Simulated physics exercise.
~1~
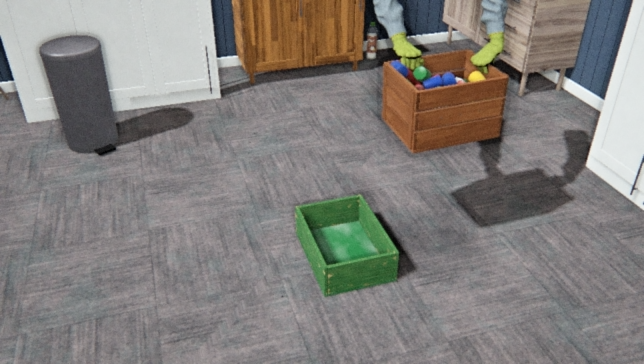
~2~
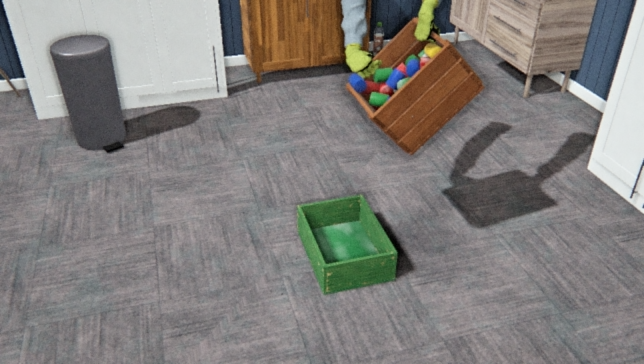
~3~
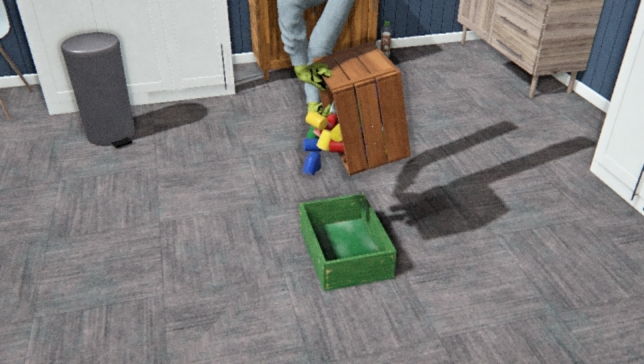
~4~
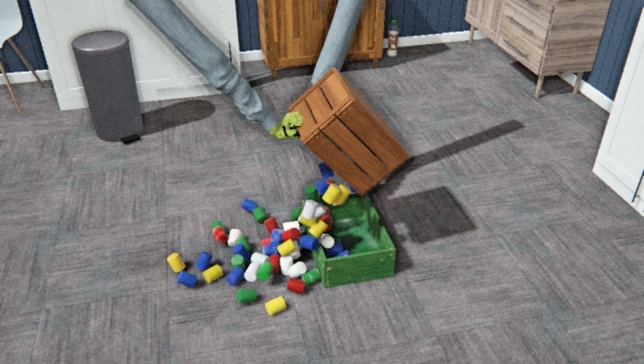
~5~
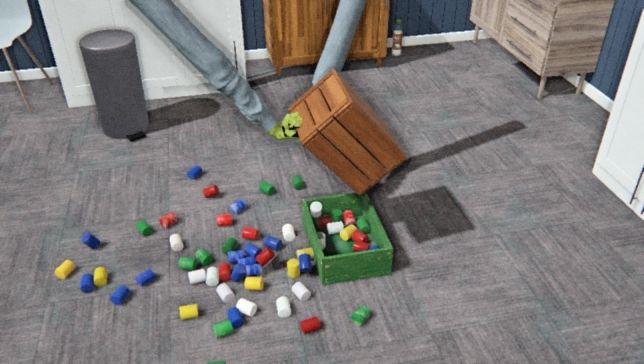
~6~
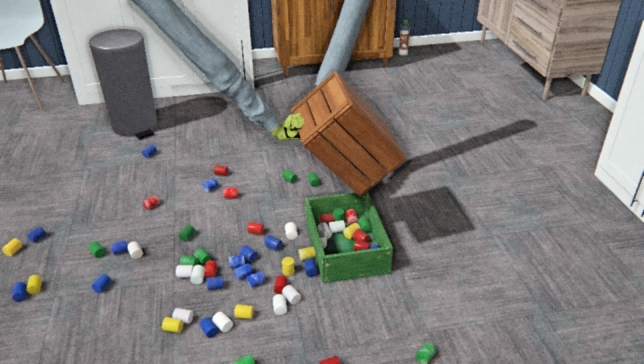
At the start, a wooden crate full of small colourful cylinders sits on a grey floor, held by a pair of green-gloved robotic-looking arms, with an empty green box in front of it. The arms lift the crate and tilt it, carrying it left and toward the box. As it tips further, the cylinders begin sliding over its lower edge. They then pour out in a heap, some landing in the box but many spilling to its left. The crate stays upturned while the strays roll outward, leaving a few in the box and most scattered across the floor.
